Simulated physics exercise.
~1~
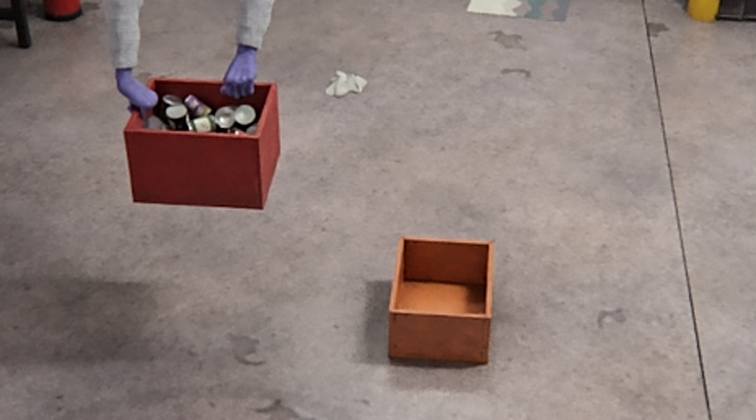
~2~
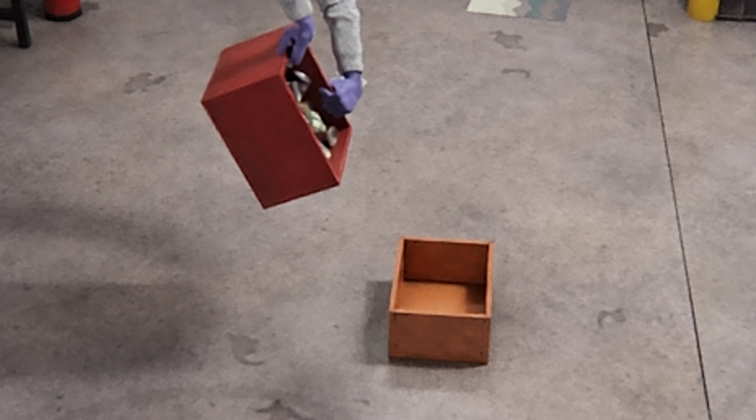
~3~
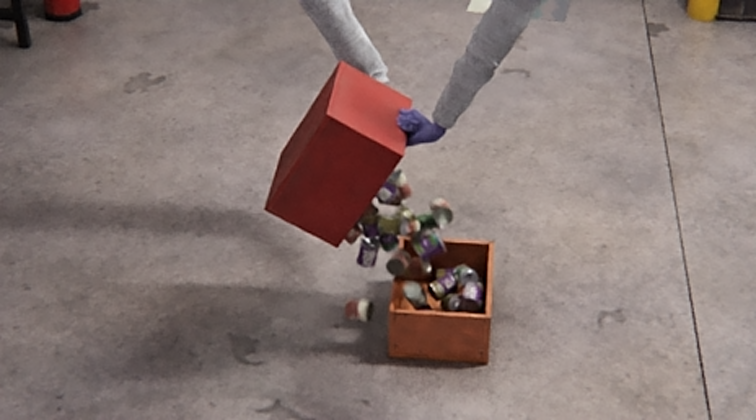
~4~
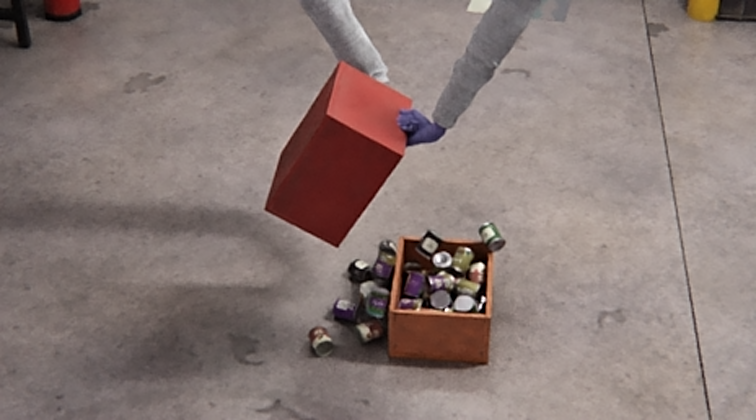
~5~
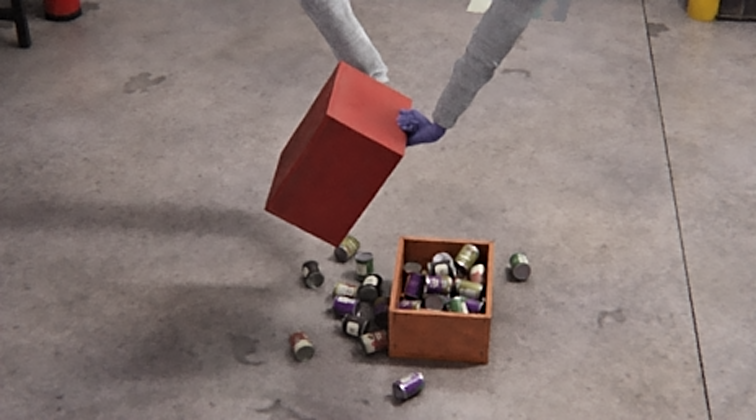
A red box full of small tins hangs from a worker's purple-gloved hands at the upper left, seen from above on a stained grey concrete floor. Below it and to the right sits an empty orange basket. The grey-sleeved arms carry the box rightward while tipping it, until it is partly upside down above the basket's left side. Tins pour out in a tumbling stream, many dropping into the basket and others falling beside it. The box stays tilted as the last ones settle, leaving the basket full and the rest scattered around it, mostly on the left.
